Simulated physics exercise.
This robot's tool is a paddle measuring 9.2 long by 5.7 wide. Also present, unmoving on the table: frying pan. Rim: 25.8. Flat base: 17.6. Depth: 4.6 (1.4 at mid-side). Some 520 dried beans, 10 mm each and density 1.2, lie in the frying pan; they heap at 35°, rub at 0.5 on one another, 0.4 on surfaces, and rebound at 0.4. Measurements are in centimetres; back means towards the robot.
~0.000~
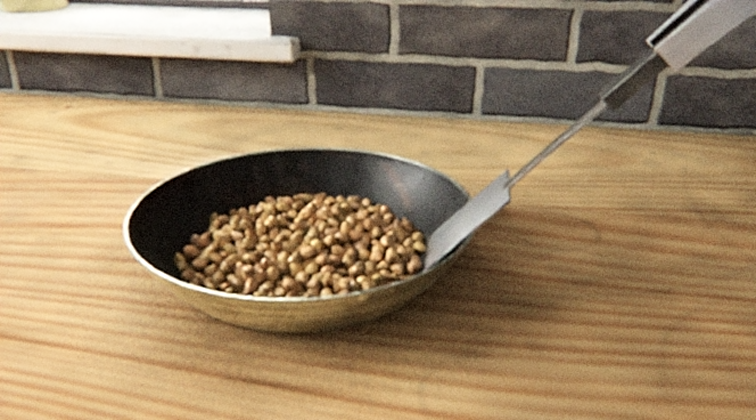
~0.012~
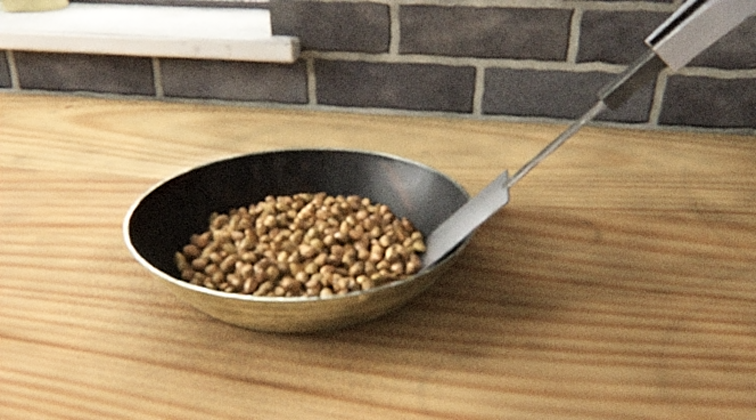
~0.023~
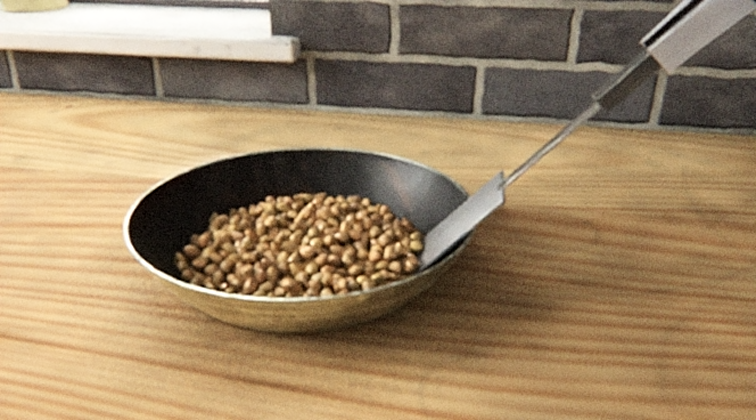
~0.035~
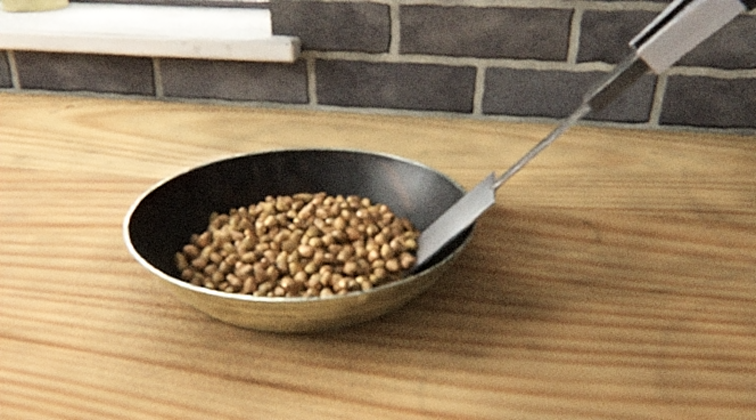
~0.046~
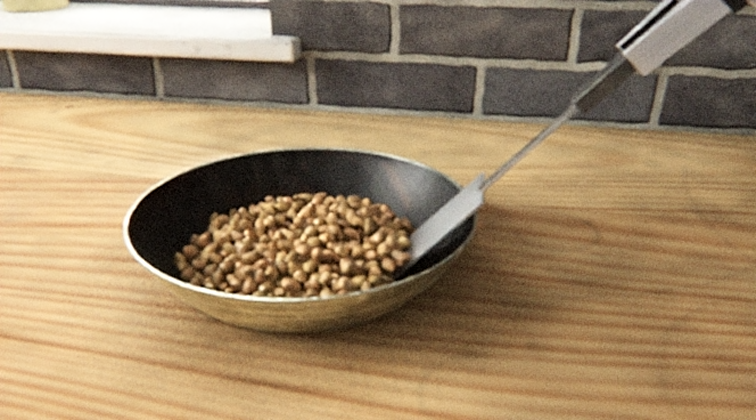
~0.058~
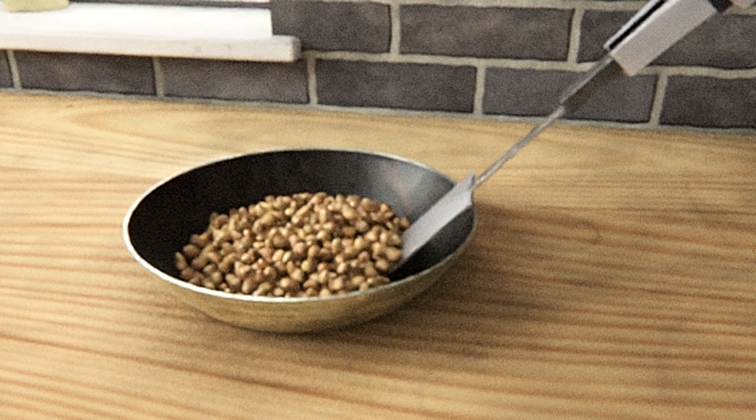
On a pale wooden countertop in front of a dark grey brick wall, with a white ledge at the upper left, a fixed camera looks slightly down. A black-lined pan with a golden-brown outside holds a heap of glossy brown beans, and a grey robotic paddle reaches in from the upper right. The paddle slides slowly left along the pan's right side, nudging the nearest beans slightly while the pan stays still.
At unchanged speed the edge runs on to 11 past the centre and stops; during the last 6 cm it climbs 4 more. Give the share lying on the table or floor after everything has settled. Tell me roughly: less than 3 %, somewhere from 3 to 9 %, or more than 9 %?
More than 9 %.
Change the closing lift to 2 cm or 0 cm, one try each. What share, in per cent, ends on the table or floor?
Result, in order: Approx. 20 % and 25 %.
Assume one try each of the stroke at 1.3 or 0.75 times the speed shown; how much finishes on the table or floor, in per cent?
Roughly 15 percent for the first try, 15 percent for the second.
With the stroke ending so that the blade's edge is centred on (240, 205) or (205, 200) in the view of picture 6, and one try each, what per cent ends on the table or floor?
I'd say some 0 per cent, then some 5 per cent.
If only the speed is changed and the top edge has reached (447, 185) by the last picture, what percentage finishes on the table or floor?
That share would be some 20 percent.
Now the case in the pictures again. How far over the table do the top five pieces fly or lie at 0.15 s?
4 cm.
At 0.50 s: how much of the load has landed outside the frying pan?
About 10 per cent.
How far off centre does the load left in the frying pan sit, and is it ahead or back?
It sits near 3.0 centimetres ahead of centre.
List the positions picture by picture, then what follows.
Paddle top edge at (509, 184), sloping 48°; upper third of the load around (312, 236), from x 180 to 420, top at y 200; 523 in the frying pan, in the first frame.
Paddle top edge at (508, 184), sloping 48°; upper third of the load around (312, 236), from x 180 to 420, top at y 200, in the second frame.
Paddle top edge at (504, 185), sloping 48°; upper third of the load around (315, 237), from x 180 to 420, top at y 200, in the third frame.
Paddle top edge at (495, 186), sloping 48°; upper third of the load around (318, 236), from x 180 to 420, top at y 200, in the fourth frame.
Paddle top edge at (484, 187), sloping 48°; upper third of the load around (323, 235), from x 180 to 420, top at y 200, in the fifth frame.
Paddle top edge at (473, 187), sloping 48°; upper third of the load around (319, 234), from x 180 to 415, top at y 200; 523 in the frying pan, in the sixth frame.
By 0.15 s, sloping 48°, highest piece 4 above the table; 523 in the frying pan.
By 0.25 s, sloping 48°, highest piece 6 above the table; 523 in the frying pan.
By 0.50 s, sloping 48°, highest piece 12 above the table; 439 in the frying pan, 40 on the table or floor, 44 on the blade or in flight.
By 1.55 s, sloping 48°, highest piece 5 above the table; 439 in the frying pan, 84 on the table or floor.
Final count, 439 in the frying pan, 84 on the table or floor. That is 16 % on the table or floor.
